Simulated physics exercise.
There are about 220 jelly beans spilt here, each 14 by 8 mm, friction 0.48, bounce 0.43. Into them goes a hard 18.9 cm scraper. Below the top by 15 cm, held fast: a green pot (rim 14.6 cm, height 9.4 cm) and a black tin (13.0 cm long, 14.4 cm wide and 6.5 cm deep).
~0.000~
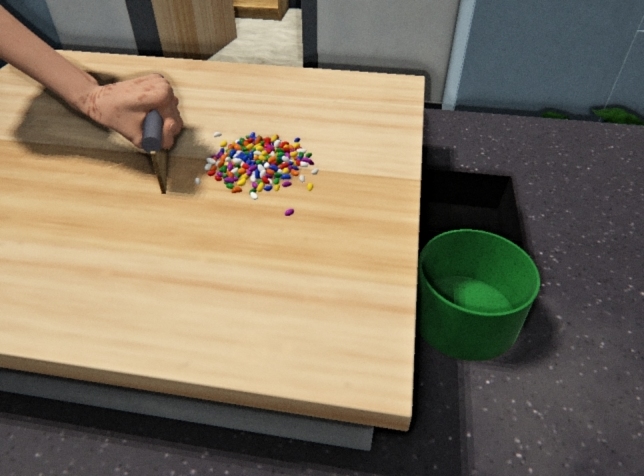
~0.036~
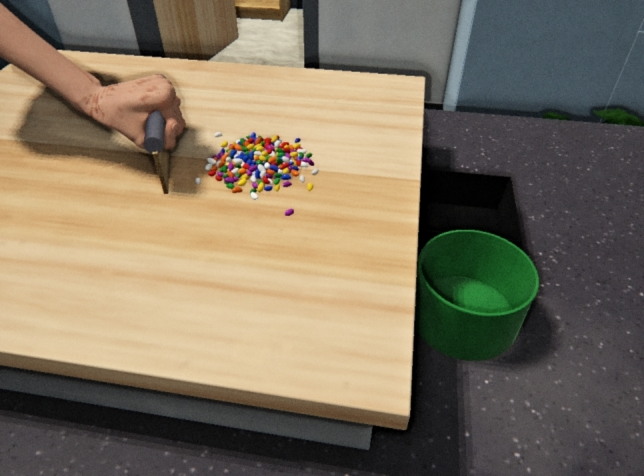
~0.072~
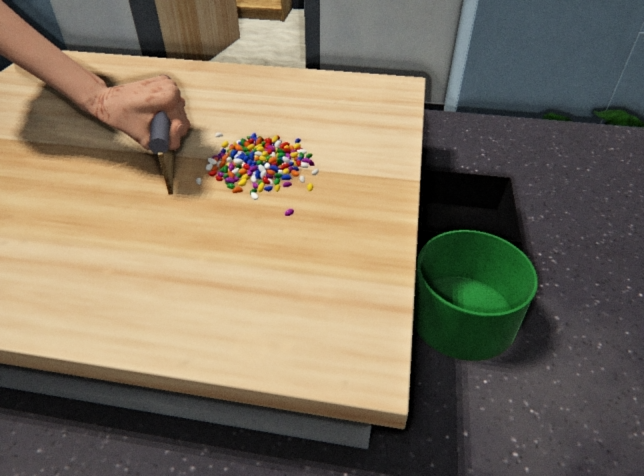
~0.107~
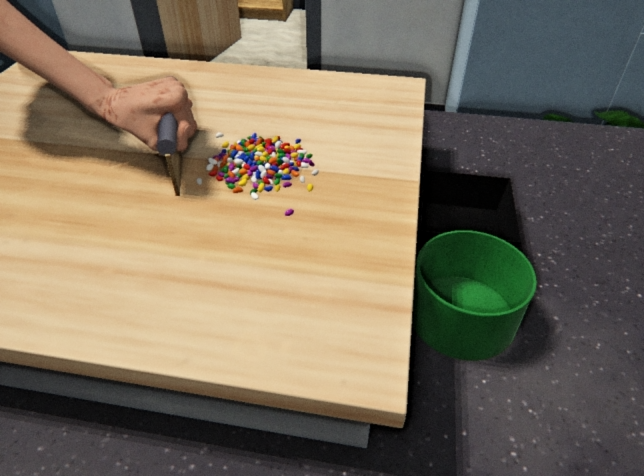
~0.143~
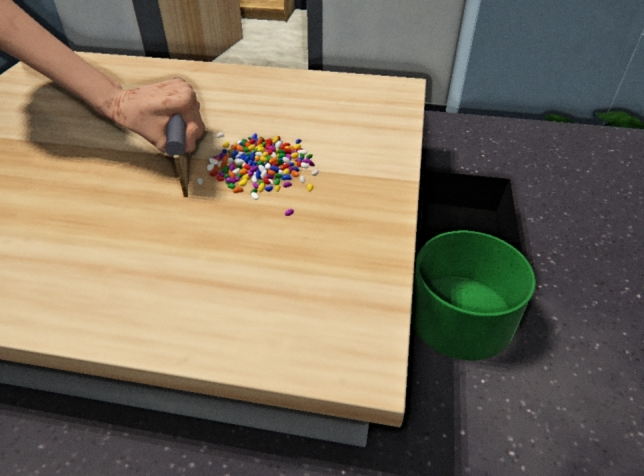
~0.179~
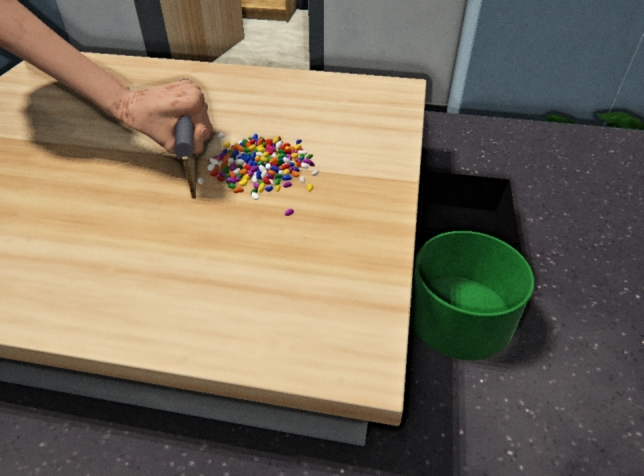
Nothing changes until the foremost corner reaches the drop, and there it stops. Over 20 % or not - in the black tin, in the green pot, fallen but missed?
Black tin: Not over. Green pot: Not over. Fallen but missed: Not over.
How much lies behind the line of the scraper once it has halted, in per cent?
I'd put it close to 25 per cent.
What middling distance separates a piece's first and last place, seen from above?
22 cm.
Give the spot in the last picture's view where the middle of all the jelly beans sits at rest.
Around pixel (402, 169).
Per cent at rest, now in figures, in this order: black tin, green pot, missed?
Black tin at 10 per cent, green pot at 10 per cent, missed at 15 per cent.
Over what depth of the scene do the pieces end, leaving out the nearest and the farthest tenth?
It works out at some 16 centimetres.
After 0.60 s, scraper 17 cm from its start, spill 15 cm wide; still on top 100 %.
Then, at 1.02 s, scraper 30 cm from its start, spill 18 cm wide; still on top 100 %.
Then, at 1.39 s, scraper 34 cm from its start, spill 19 cm wide; green pot 10 %, black tin 10 %, off the edge, not caught 15 %, still on top 65 %.
In the end, at 2.3 s, green pot 10 %, black tin 10 %, fallen but missed 15 %, still on top 65 %.
